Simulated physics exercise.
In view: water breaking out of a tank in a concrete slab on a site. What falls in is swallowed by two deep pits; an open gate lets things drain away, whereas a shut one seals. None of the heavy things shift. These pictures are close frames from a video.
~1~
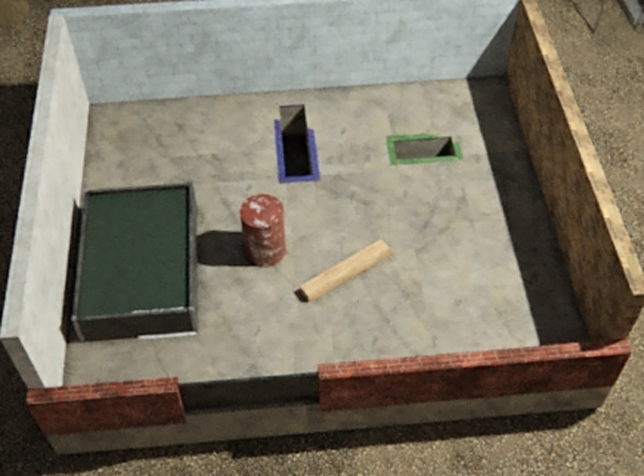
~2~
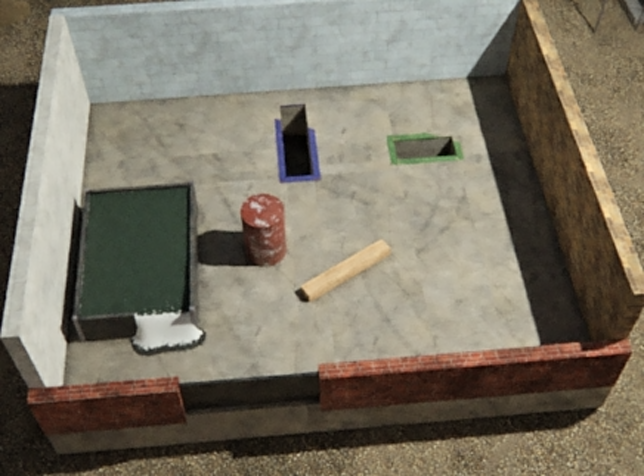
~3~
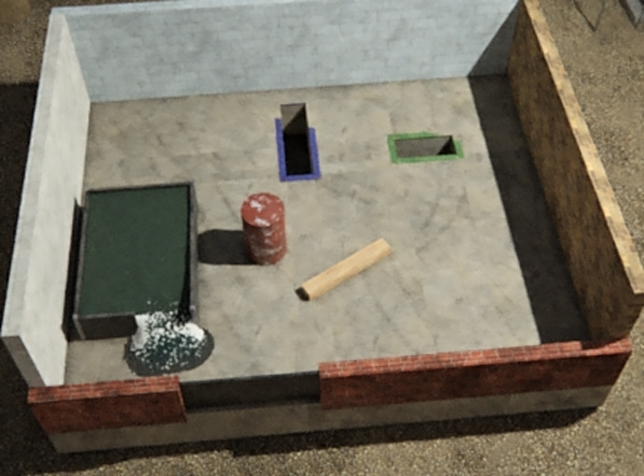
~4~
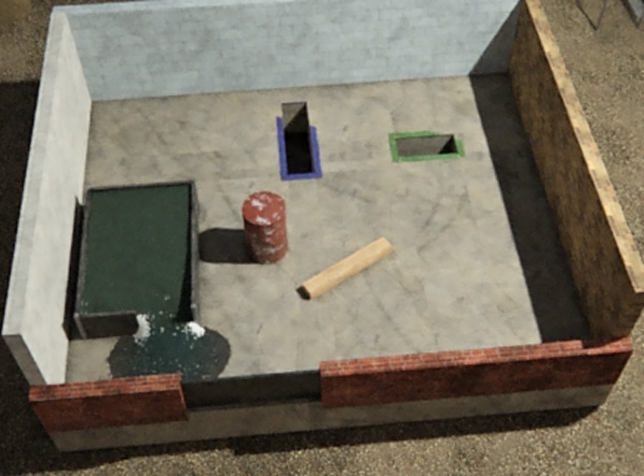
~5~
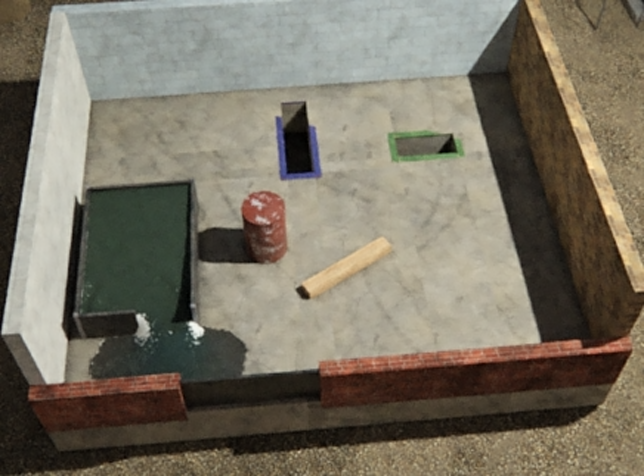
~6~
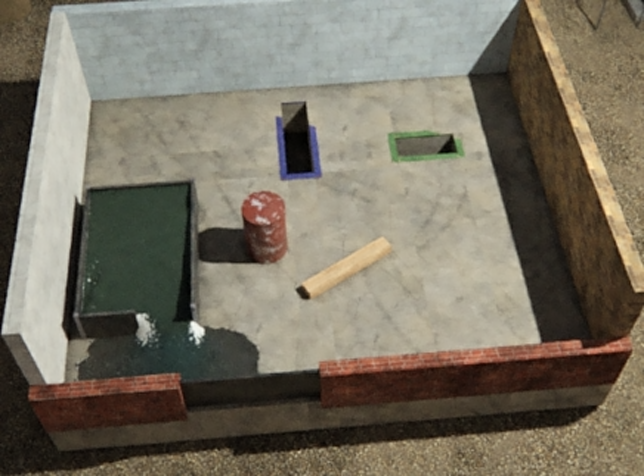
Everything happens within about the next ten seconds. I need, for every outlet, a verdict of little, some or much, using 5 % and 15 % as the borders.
Verdicts: Gate, little; green pit, little; blue pit, little.
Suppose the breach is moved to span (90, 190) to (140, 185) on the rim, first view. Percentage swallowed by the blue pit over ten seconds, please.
The blue pit gets 35 per cent.
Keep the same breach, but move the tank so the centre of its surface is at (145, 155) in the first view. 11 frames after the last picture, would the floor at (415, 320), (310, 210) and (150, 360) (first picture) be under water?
Location one: Bone dry; location two: Bone dry; location three: Soaked.
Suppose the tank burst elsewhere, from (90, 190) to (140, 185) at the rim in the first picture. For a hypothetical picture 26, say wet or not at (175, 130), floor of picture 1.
At that place: Flooded.
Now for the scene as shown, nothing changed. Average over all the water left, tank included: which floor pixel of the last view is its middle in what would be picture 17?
The water's middle lies around (163, 306).
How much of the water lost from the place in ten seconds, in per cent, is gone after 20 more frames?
Close to 0 per cent.
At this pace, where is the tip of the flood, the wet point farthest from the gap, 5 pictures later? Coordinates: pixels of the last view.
Farthest reach: (340, 385).
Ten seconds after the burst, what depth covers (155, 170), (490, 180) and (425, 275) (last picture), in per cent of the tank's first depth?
Roughly 2 per cent, 8 per cent and 6 per cent.
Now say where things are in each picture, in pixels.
The water tank at (137, 250) is whole and still, in the first frame.
The front is at (199, 341), out from the gap at (166, 324), in the second frame.
The front is at (144, 371), out from the gap at (167, 325), in the third frame.
Water pours out at (168, 324) and has run to a hidden place, in the fourth frame.
Water pours out at (167, 323) and has run to a hidden place, in the fifth frame.
Water pours out at (167, 323) and has run to a hidden place, in the sixth frame.
A moment on, water covers 10 % of the floor; the gate 0 %, the green pit 0 %, the blue pit 0 %.
Next, water covers 15 % of the floor; the gate 0 %, the green pit 0 %, the blue pit 0 %.
Then, water covers 35 % of the floor; the gate 0 %, the green pit 0 %, the blue pit 0 %.
Later, water covers 50 % of the floor; the gate 0 %, the green pit 0 %, the blue pit 0 %.
In the end, water covers 75 % of the floor; the gate 0 %, the green pit 3 %, the blue pit 1 %.
